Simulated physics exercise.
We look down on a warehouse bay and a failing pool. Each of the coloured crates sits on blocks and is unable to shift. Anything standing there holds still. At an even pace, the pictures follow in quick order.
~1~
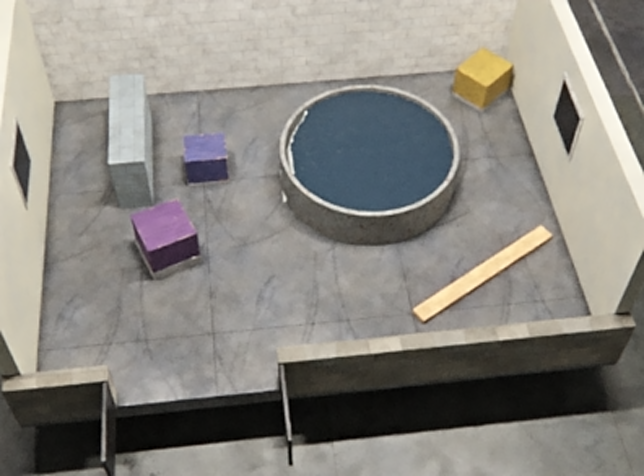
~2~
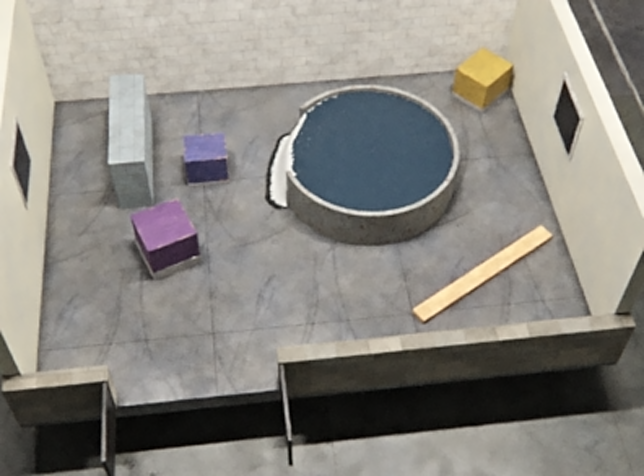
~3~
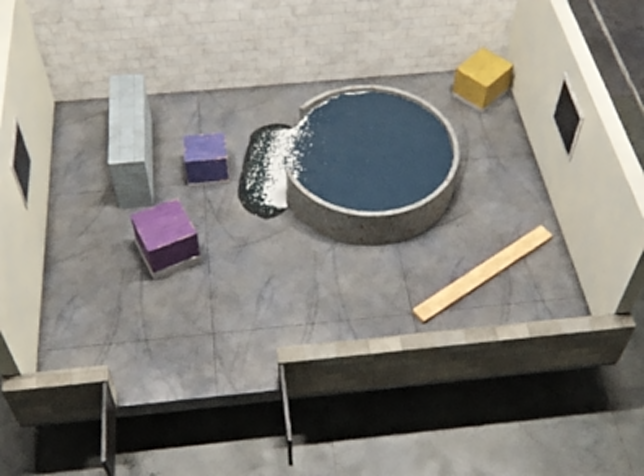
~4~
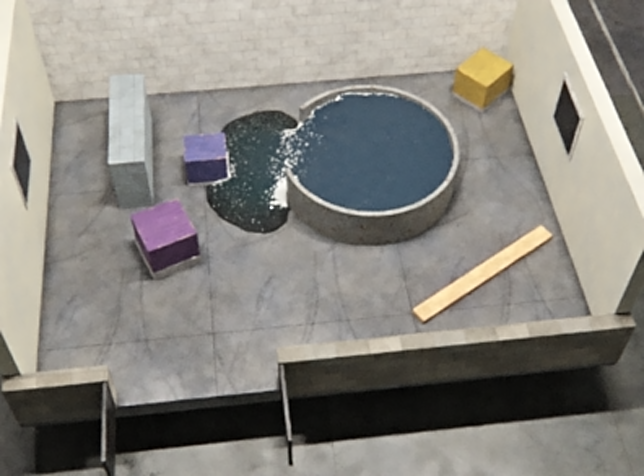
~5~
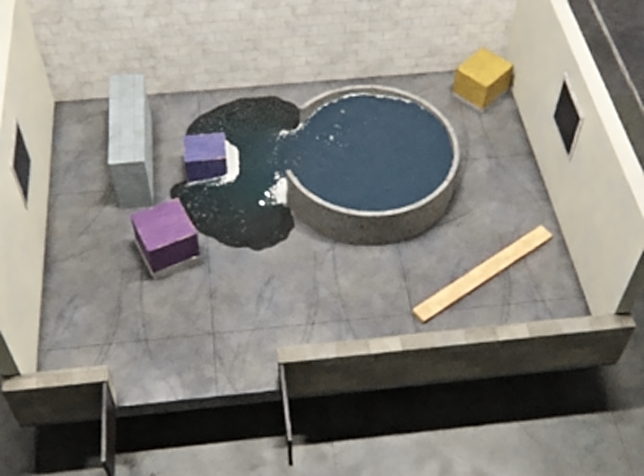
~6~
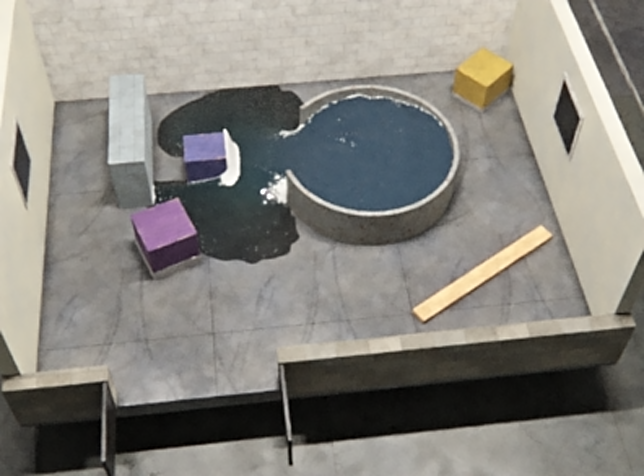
A round pool of dark blue water broke open on its left side, and water poured onto the grey floor, spreading around the blue-purple crate and reaching the purple crate and the tall grey block.
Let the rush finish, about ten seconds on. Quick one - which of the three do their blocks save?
I expect the purple crate to be touched by the water, I expect the yellow crate to be touched by the water, I expect the blue crate to be touched by the water.
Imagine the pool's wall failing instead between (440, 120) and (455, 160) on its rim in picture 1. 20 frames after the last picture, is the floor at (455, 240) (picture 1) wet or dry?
Logged for the spot: In a puddle.
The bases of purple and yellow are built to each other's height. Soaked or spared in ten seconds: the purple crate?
Outcome, purple crate: Reached.
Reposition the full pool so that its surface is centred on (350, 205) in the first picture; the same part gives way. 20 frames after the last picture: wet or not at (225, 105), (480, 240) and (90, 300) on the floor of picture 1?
As listed: Covered, no water, under water.
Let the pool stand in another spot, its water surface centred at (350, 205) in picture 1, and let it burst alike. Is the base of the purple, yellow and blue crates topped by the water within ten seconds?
Well, the purple crate gets swamped, while the yellow crate gets swamped and the blue crate gets swamped.
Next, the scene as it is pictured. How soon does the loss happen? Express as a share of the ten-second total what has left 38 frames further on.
Near 35 %.
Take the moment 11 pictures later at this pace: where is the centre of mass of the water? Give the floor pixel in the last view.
Around pixel (289, 171).
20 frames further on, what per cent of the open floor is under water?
About 60 percent.
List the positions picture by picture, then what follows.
The first picture shows still water in the pool at (369, 150).
In the second picture, water pours out at (286, 160) and has run to (277, 204).
In the third picture, water pours out at (286, 161) and has run to (263, 214).
In the fourth picture, water pours out at (286, 162) and has run to (222, 212).
In the fifth picture, the front is at (198, 122), out from the gap at (286, 162).
In the sixth picture, water pours out at (286, 162) and has run to (167, 122).
A moment on, water covers 20 % of the floor; the purple crate water round its plinth, the yellow crate not reached, the blue crate water round its plinth.
Next, water covers 35 % of the floor; the purple crate water round its plinth, the yellow crate not reached, the blue crate water round its plinth.
Then, water covers 60 % of the floor; the purple crate water round its plinth, the yellow crate not reached, the blue crate water round its plinth.
Later, water covers 85 % of the floor; the purple crate water round its plinth, the yellow crate water round its plinth, the blue crate water round its plinth.
In the end, water covers 95 % of the floor; the purple crate was topped, the yellow crate was topped, the blue crate was topped.
